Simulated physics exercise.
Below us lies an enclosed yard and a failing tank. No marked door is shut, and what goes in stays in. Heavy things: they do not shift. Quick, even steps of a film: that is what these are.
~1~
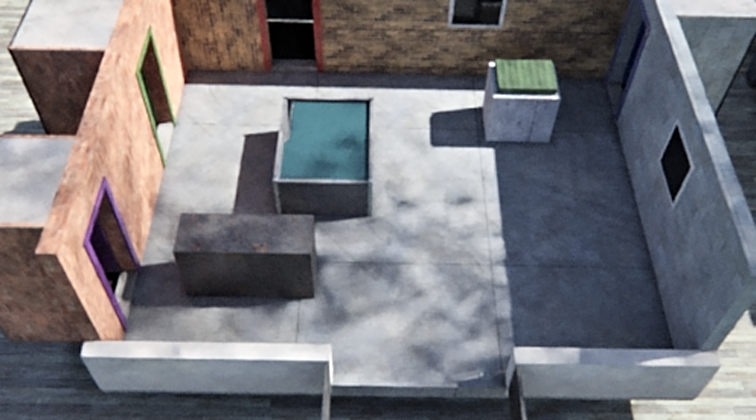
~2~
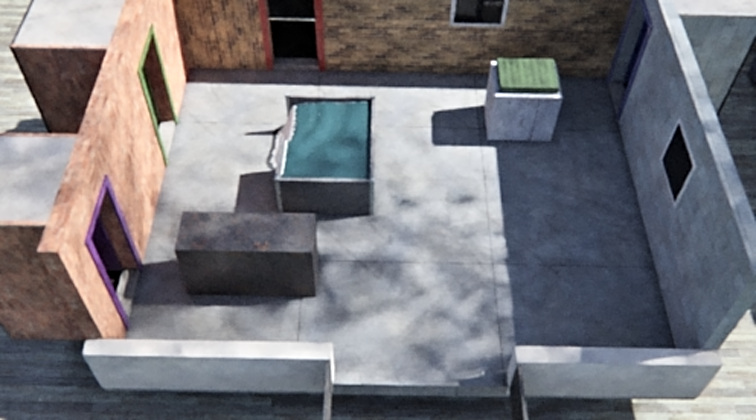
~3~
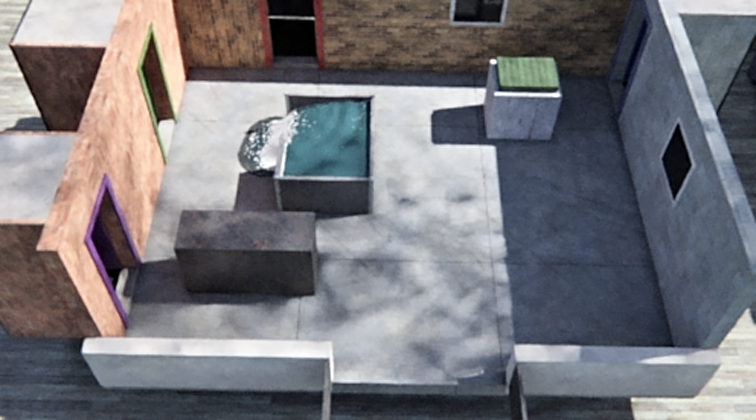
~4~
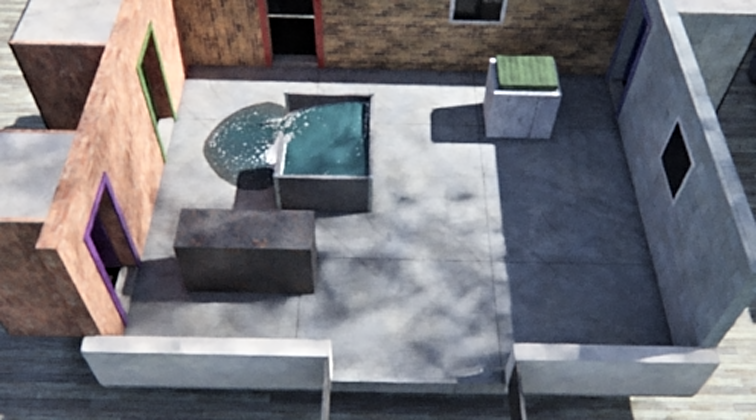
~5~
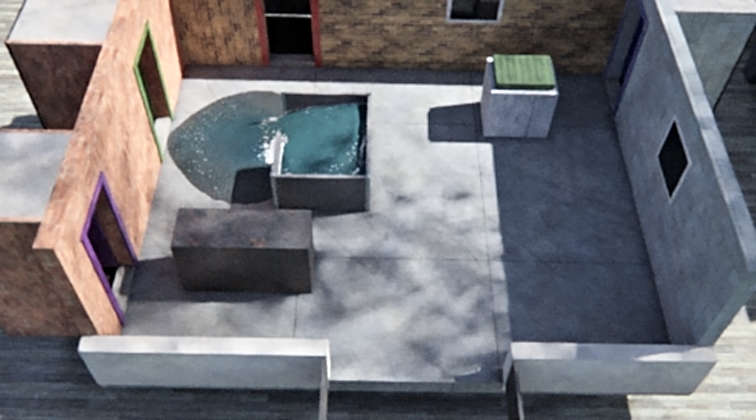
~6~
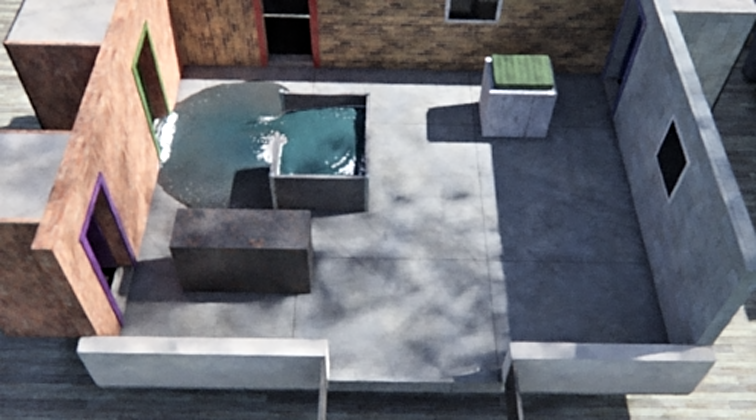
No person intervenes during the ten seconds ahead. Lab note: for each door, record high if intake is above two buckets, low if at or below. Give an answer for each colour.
Blue door: Low; green door: High; purple door: Low; red door: Low.
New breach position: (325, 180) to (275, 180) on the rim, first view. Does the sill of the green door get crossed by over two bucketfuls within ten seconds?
Note on green - it keeps within bounds.
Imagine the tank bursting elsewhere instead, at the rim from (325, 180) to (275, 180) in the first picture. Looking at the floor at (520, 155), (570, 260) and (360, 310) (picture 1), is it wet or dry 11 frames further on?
Taking the spots in turn: Untouched, untouched and swamped.
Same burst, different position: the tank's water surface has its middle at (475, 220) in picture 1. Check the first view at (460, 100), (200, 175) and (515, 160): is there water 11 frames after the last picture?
Log: No flood; flood; no flood.
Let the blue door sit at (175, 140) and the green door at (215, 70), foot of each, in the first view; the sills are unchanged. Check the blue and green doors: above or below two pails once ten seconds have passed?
Taking them in turn, the blue door crosses the limit and the green door crosses the limit.
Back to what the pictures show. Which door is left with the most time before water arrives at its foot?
My answer: The one in blue.
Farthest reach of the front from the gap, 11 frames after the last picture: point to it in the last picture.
The front tops out at about (114, 361).
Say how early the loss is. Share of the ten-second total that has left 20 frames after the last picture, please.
Estimated share: Close to 80 %.
A moment on, water covers 15 % of the floor; the blue door not reached, the green door far over two buckets in, the purple door not reached, the red door wet at the sill, nothing in.
Next, water covers 20 % of the floor; the blue door not reached, the green door far over two buckets in, the purple door wet at the sill, nothing in, the red door wet at the sill, nothing in.
Then, water covers 30 % of the floor; the blue door not reached, the green door far over two buckets in, the purple door wet at the sill, nothing in, the red door wet at the sill, nothing in.
Later, water covers 55 % of the floor; the blue door not reached, the green door far over two buckets in, the purple door wet at the sill, nothing in, the red door wet at the sill, nothing in.
In the end, water covers 90 % of the floor; the blue door wet at the sill, nothing in, the green door far over two buckets in, the purple door wet at the sill, nothing in, the red door wet at the sill, nothing in.
